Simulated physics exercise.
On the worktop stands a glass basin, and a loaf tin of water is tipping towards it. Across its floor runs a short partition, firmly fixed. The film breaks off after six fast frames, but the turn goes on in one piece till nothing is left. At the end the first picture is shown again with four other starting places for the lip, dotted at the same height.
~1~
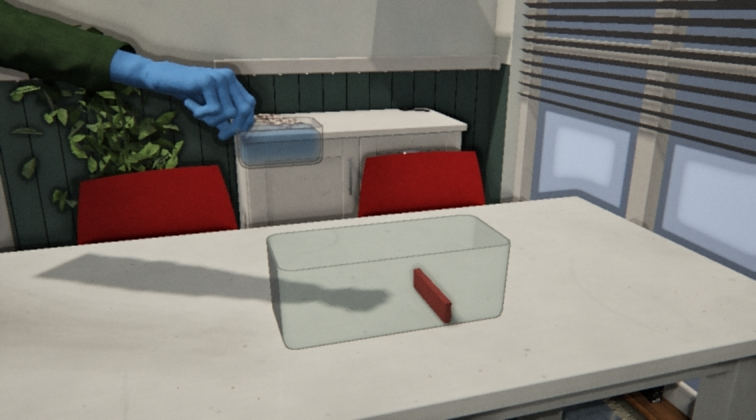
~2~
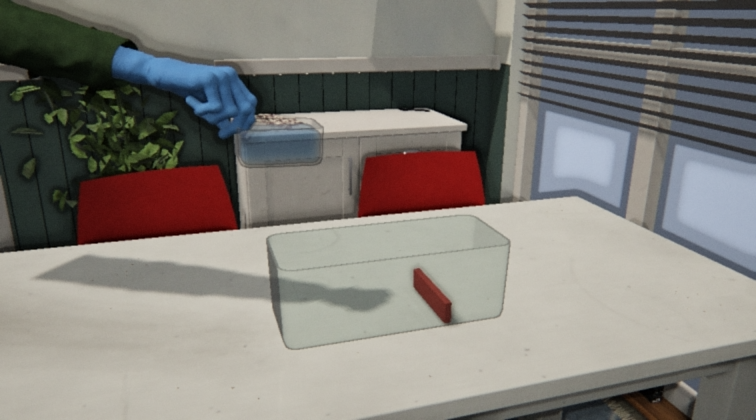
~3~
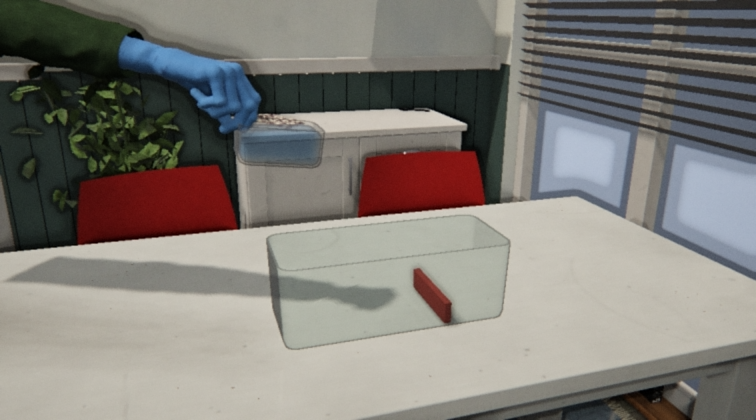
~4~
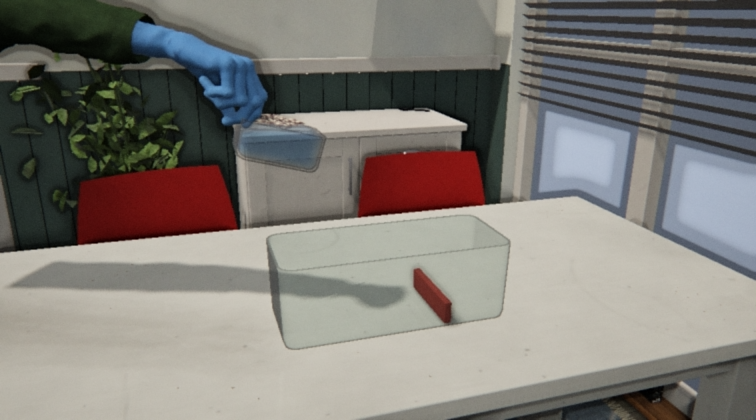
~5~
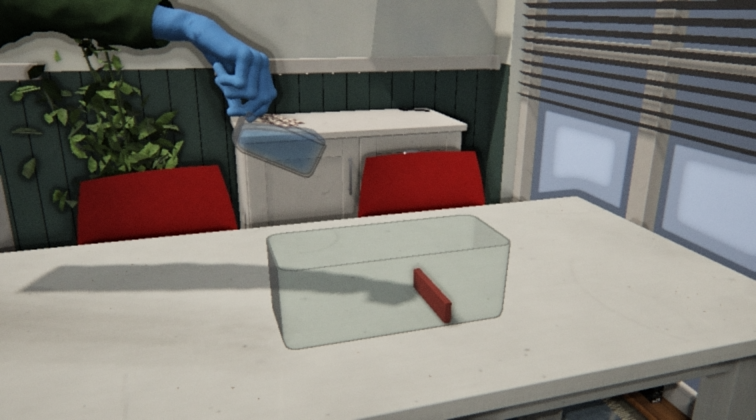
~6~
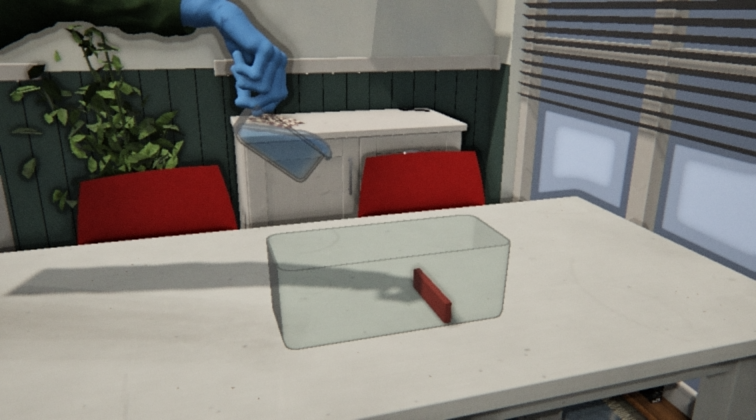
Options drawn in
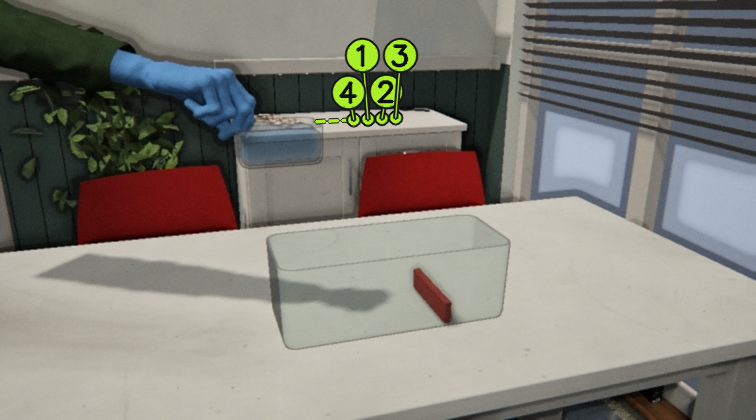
On a white table stands a clear basin while a blue-gloved hand tilts a water container rightward.
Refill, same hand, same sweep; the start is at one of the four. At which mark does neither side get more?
I would pick spot 3.
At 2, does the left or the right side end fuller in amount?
The left side.
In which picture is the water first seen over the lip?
In picture 5.
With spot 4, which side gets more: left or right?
The left side.
In lime, 1 at (367, 119); 2 at (381, 118); 3 at (395, 117); 4 at (353, 119).
With 1, about 87 % ends left of the wall and 9 % right of it; 3 % is lost outside.
With 2, about 84 % ends left of the wall and 14 % right of it.
With 3, about 53 % ends left of the wall and 45 % right of it.
With 4, about 85 % ends left of the wall and 12 % right of it.
